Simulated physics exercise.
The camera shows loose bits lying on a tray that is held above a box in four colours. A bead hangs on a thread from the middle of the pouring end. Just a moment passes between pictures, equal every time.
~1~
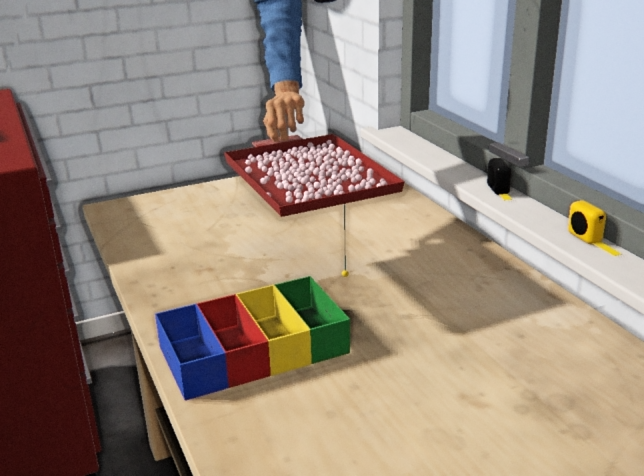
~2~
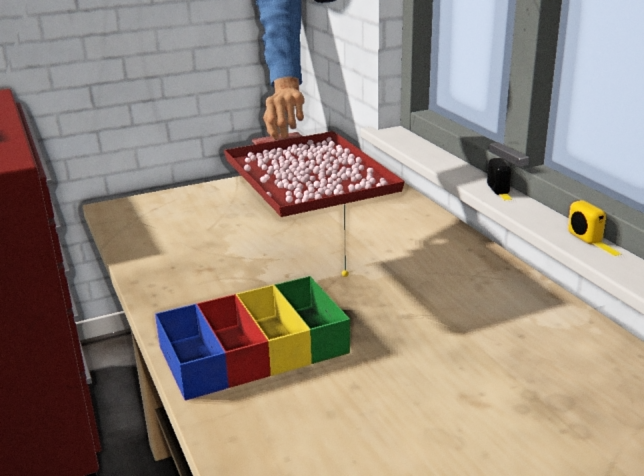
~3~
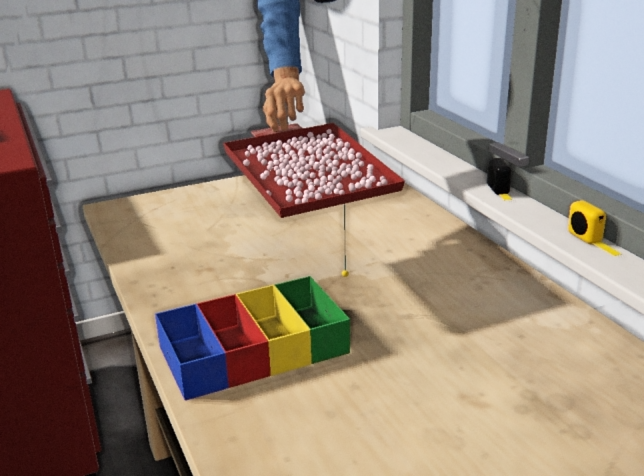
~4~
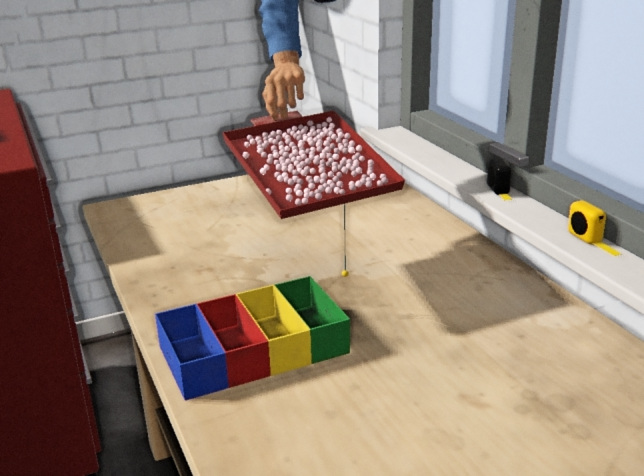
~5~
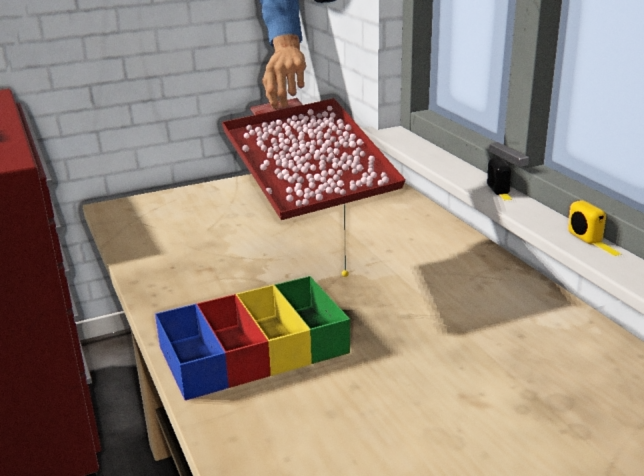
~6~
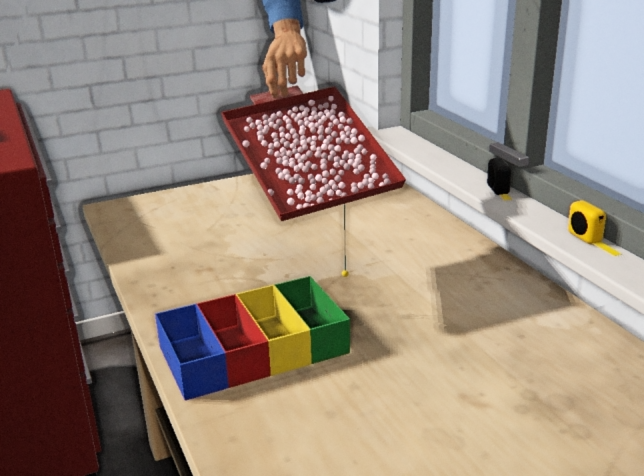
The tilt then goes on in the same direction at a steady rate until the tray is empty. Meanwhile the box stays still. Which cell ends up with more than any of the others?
The green cell.
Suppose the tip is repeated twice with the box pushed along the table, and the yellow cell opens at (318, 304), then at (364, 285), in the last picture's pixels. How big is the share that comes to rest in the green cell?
You'd get 20 in a hundred the first time and 0 in a hundred the second.
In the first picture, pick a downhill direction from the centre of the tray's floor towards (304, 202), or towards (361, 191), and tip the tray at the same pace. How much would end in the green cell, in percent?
For the first aim it is 60 in a hundred, for the second 0 in a hundred.
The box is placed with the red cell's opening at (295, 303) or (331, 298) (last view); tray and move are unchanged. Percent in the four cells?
In order, about 90 and 90 in a hundred.
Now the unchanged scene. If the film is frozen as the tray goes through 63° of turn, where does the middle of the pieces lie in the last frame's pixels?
(322, 199).
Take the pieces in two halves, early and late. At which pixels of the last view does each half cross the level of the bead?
For the early half I get (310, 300), and for the late half (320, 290).
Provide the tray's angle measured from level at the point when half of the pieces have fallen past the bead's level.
Angle: Close to 100°.
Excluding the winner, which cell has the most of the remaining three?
Rank 2: The yellow cell.
Soon, tray tipped steeply; most on the tray; about a quarter falling or outside the box.
A while on, tray tipped right over; about a quarter on the tray; about a quarter in the green cell; a small part in the yellow cell; about a third falling or outside the box.
Towards the end, tray tipped past a quarter turn; about half in the green cell; about a quarter in the yellow cell; about a third falling or outside the box.
Finally, tray tipped past a quarter turn; about half in the green cell; about a quarter in the yellow cell; none in the blue cell; none in the red cell; about a third outside the box.
